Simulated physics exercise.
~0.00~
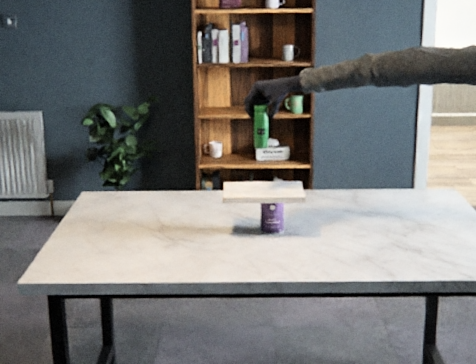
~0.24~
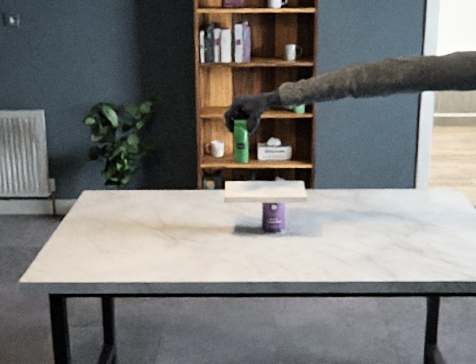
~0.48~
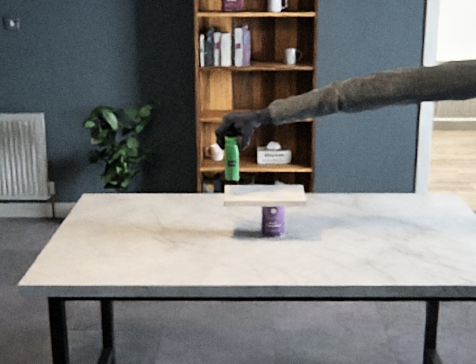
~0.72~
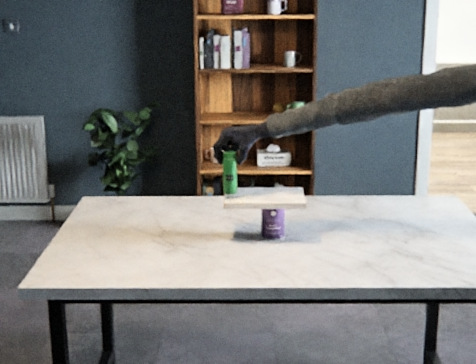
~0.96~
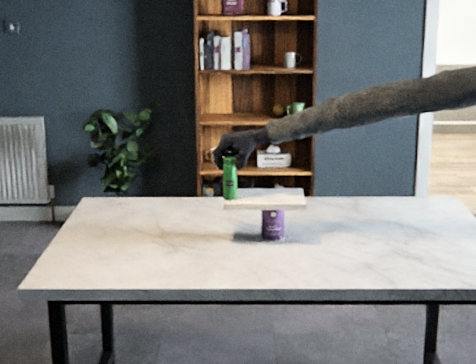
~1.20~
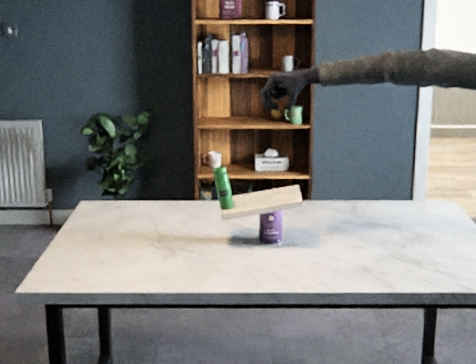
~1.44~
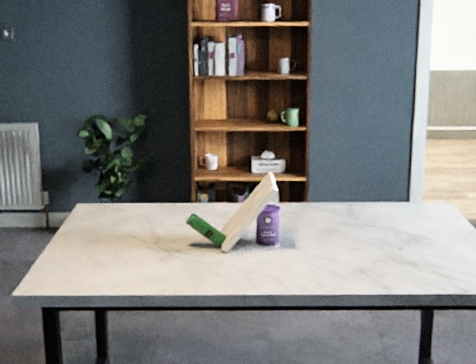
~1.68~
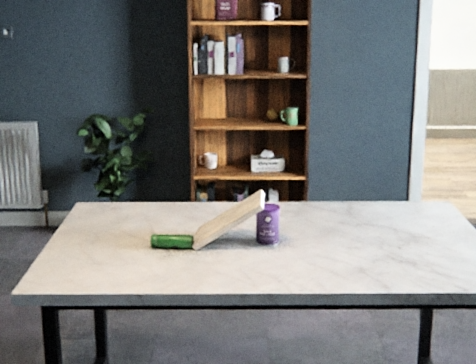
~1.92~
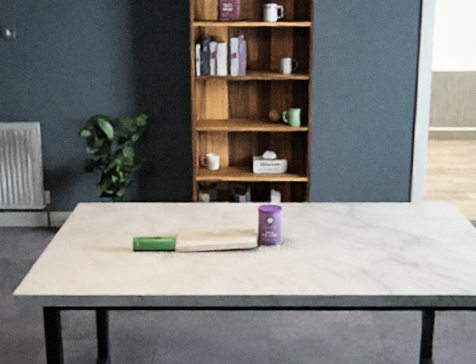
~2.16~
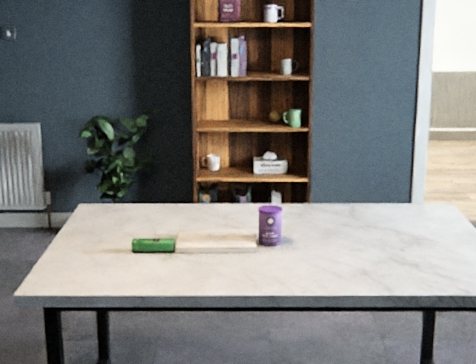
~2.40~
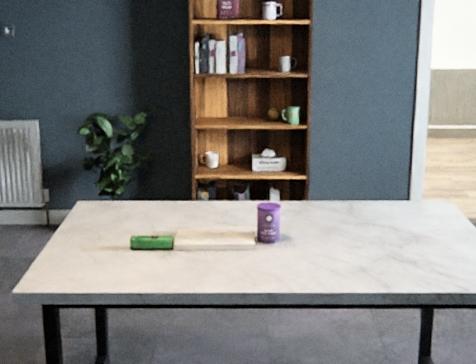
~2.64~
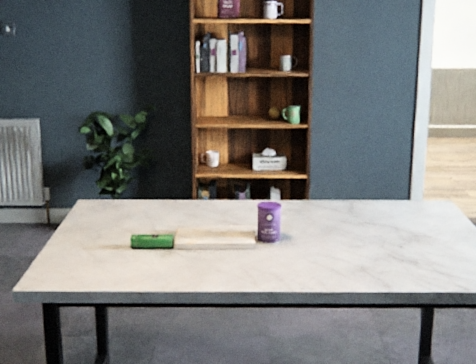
A green shaker, gripped by a dark-gloved hand on an arm reaching in from the right, is lowered toward a pale board balanced on a purple tin. The slightly swaying camera faces a white marbled table, with a wooden bookcase, a plant and a radiator against the dark wall behind. The hand sets the shaker upright on the board's left end, lets go and draws back. At once the board tips left, the shaker leaning and sliding down with it. Both drop to the tabletop and settle flat, shaker leftmost on its side, while the tin stays standing.
